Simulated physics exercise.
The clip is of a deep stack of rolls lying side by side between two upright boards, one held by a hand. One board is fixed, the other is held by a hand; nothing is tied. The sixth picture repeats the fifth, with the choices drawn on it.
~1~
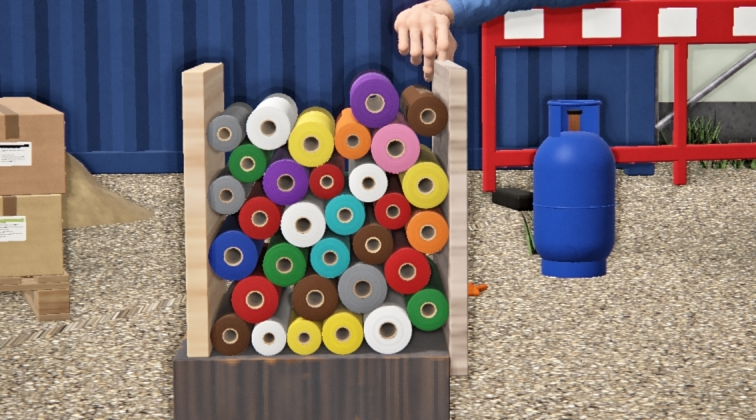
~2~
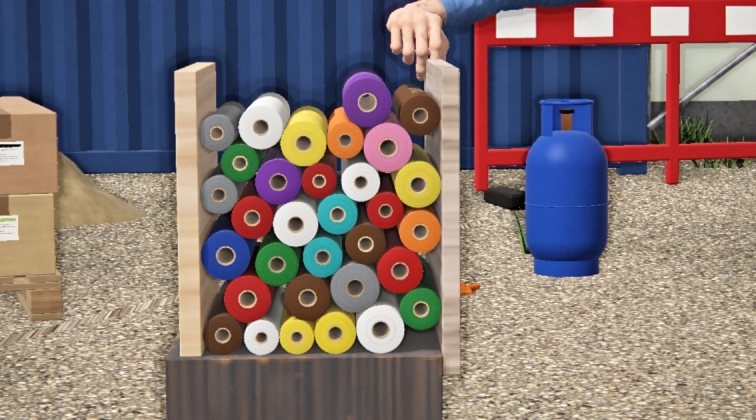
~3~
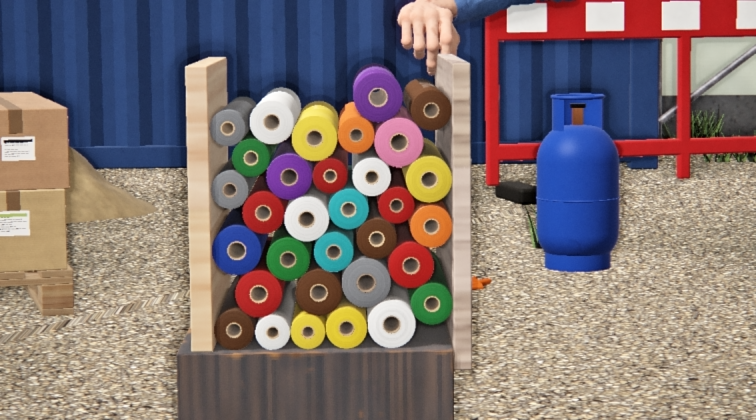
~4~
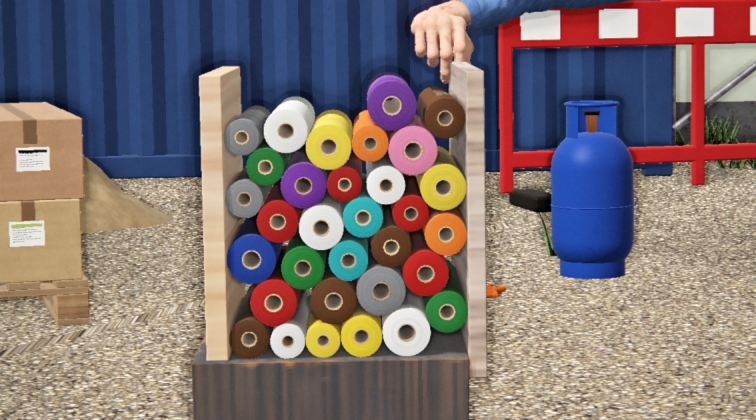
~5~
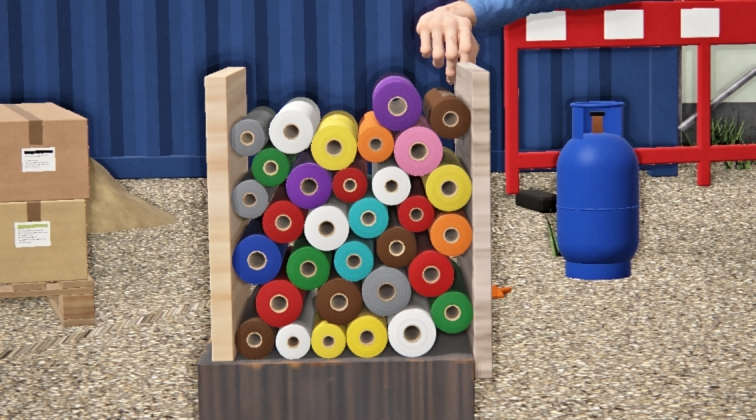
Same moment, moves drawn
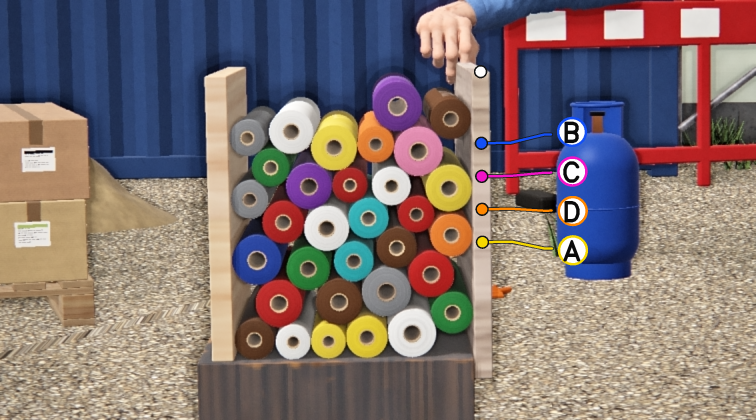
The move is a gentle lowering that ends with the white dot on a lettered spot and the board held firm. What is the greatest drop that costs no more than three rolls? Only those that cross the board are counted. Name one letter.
D is the limit.
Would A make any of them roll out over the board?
At A: Yes.
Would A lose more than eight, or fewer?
Fewer than eight.
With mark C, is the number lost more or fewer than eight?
At C, fewer than eight.
On the marked copy, A at (482, 242); B at (481, 144); C at (482, 177); D at (482, 209); the white dot at (481, 71).
With D. Early on, top of the board (472, 135).
Further on, top of the board (473, 207).
At the end, top of the board (473, 209), three out over the board.
As for the rest, A four out over the board; B none out over the board; C one out over the board.
